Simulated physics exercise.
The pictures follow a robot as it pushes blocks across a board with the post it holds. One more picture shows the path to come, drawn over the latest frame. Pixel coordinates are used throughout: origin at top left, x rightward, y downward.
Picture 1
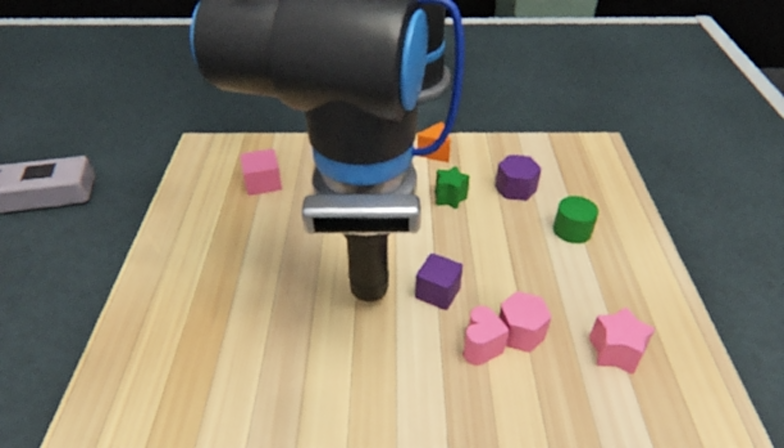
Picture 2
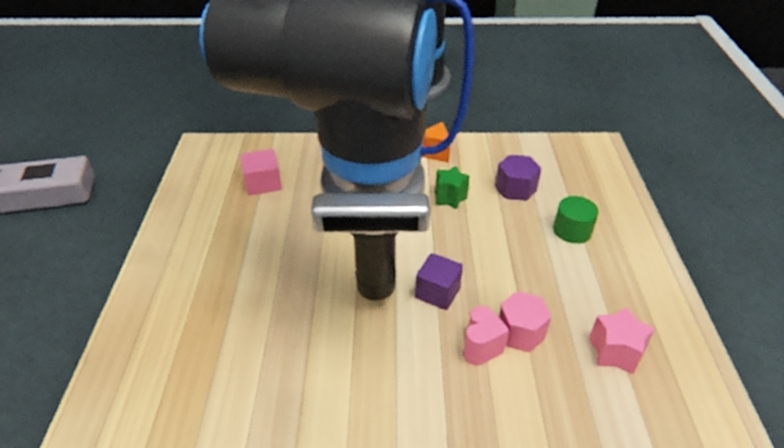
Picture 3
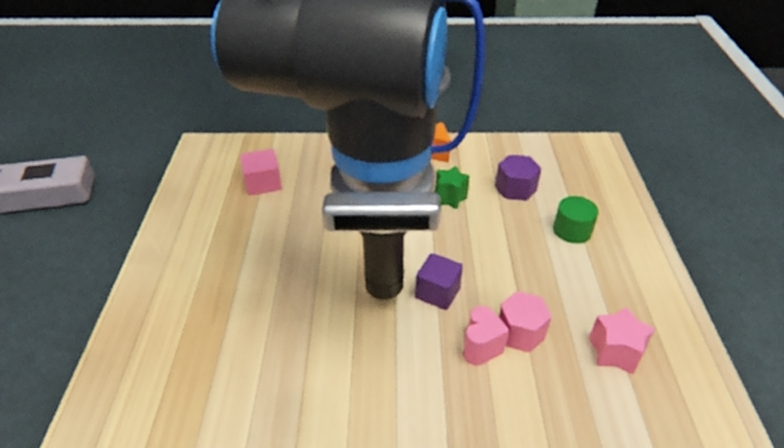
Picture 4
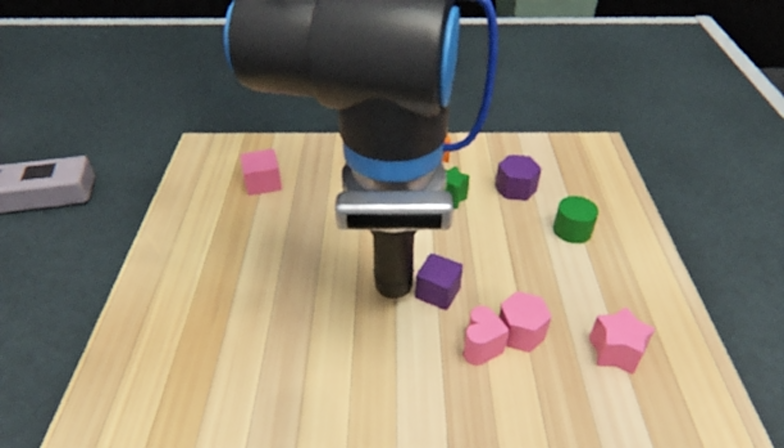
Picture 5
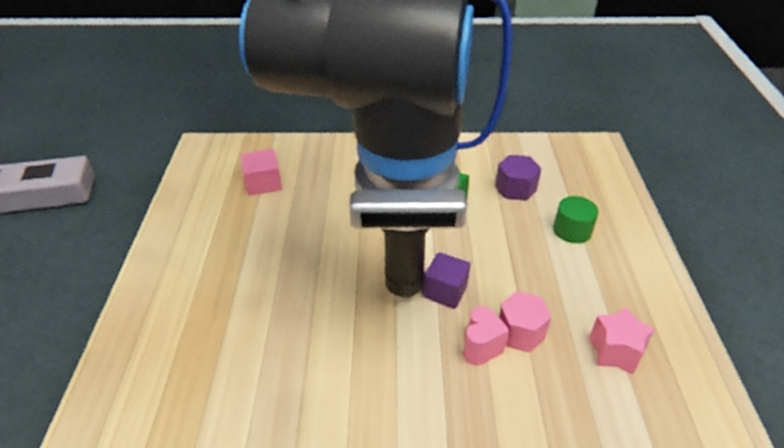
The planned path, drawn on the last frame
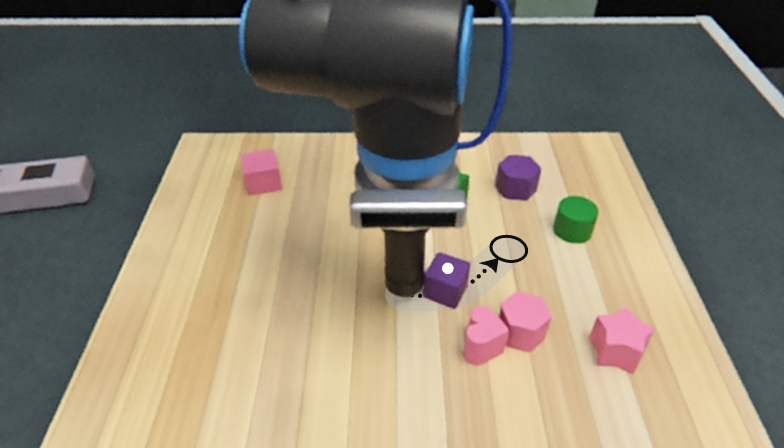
A pale wooden board lies on a dark grey surface, seen from above at an angle by a still camera. A black robot arm with blue bands holds a dark post over the middle, with pink, purple, green and orange blocks mostly to its right and a pink block at upper left. The arm slides slightly rightward, and the post meets the purple cube and nudges it slightly right.
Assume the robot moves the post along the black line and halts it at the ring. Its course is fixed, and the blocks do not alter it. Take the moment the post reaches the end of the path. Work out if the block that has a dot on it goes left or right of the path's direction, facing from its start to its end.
The answer is right: Facing from the path's start to its end, that's where the block that has a dot on it shifts.
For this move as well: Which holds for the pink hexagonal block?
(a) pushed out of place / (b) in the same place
b: In the same place.
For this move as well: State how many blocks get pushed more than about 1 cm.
I foresee one block being moved.
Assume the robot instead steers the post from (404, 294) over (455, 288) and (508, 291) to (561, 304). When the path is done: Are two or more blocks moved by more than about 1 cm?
No, I don't think so.
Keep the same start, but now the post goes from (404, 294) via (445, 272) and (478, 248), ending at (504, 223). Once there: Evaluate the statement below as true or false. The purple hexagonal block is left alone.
This is true.
Drawn move, from (404, 294) through (450, 293) and (483, 272) to (509, 249); the dot is on the purple square piece.
On the path given first. One third of the way, post (452, 282); purple square piece (489, 263), turned 35° anticlockwise.
Two thirds of the way, post (485, 261); purple square piece (525, 251), turned 15° anticlockwise.
At the end, post (511, 238); purple square piece (539, 249), turned 10° clockwise; pink heart still; pink hexagonal block still.
